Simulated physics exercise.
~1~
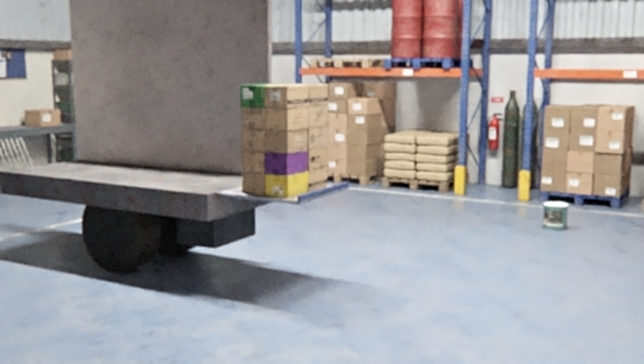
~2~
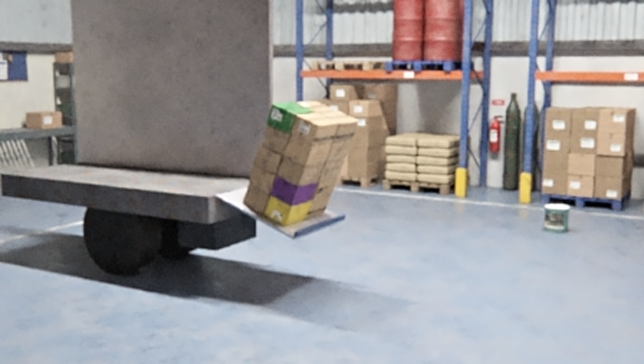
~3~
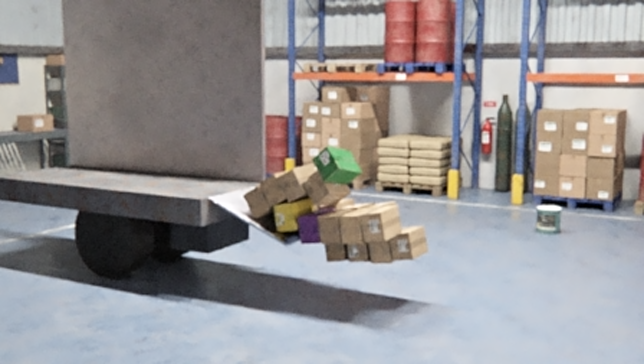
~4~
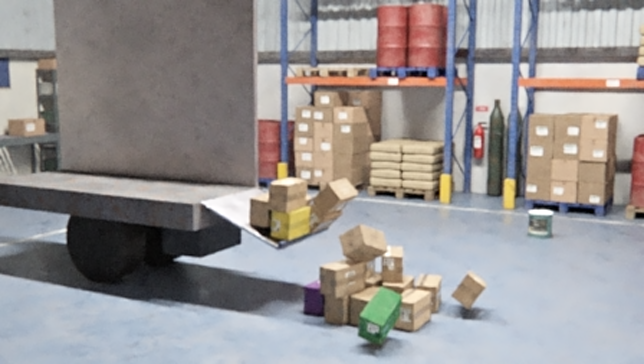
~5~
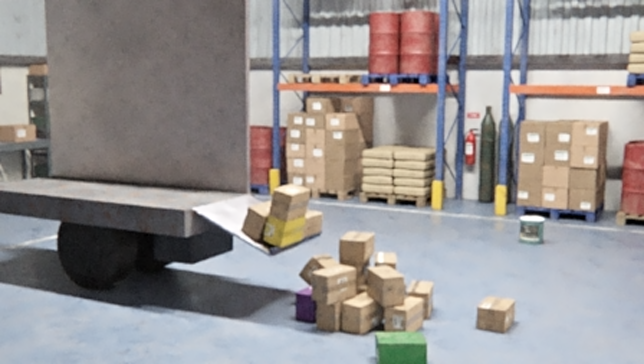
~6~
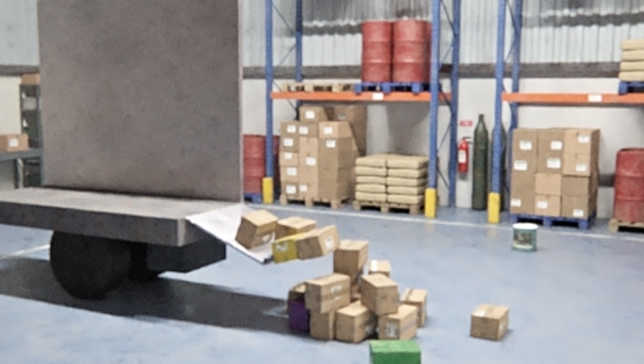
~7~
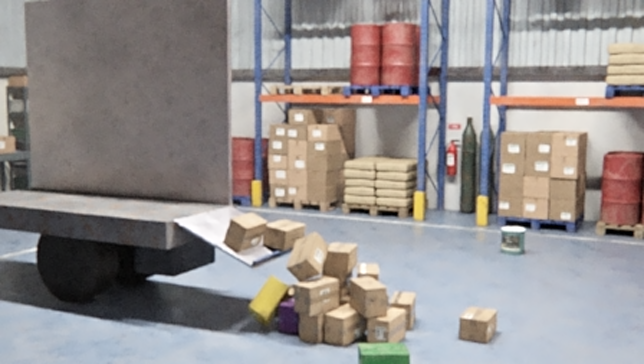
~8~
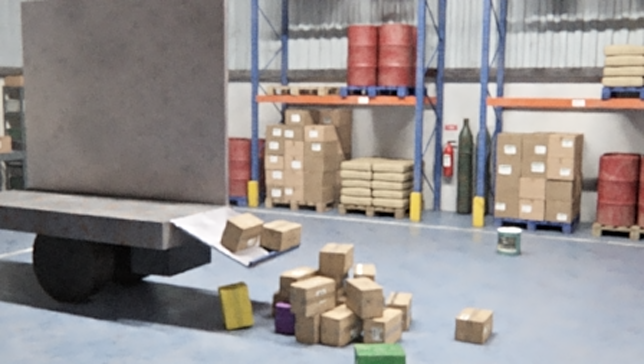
To begin with, a neat stack of brown parcels, with a green, a purple and a yellow one among them, stands on the lowered platform behind a lorry in a warehouse. The platform tilts down to the right, and the whole stack leans with it. The upper parcels topple outward and most spill onto the blue floor in a heap, the green one tumbling out in front. A few stay on the sloping platform, including the yellow parcel, which then slides off and drops beside the pile. Finally, two brown parcels remain aboard.
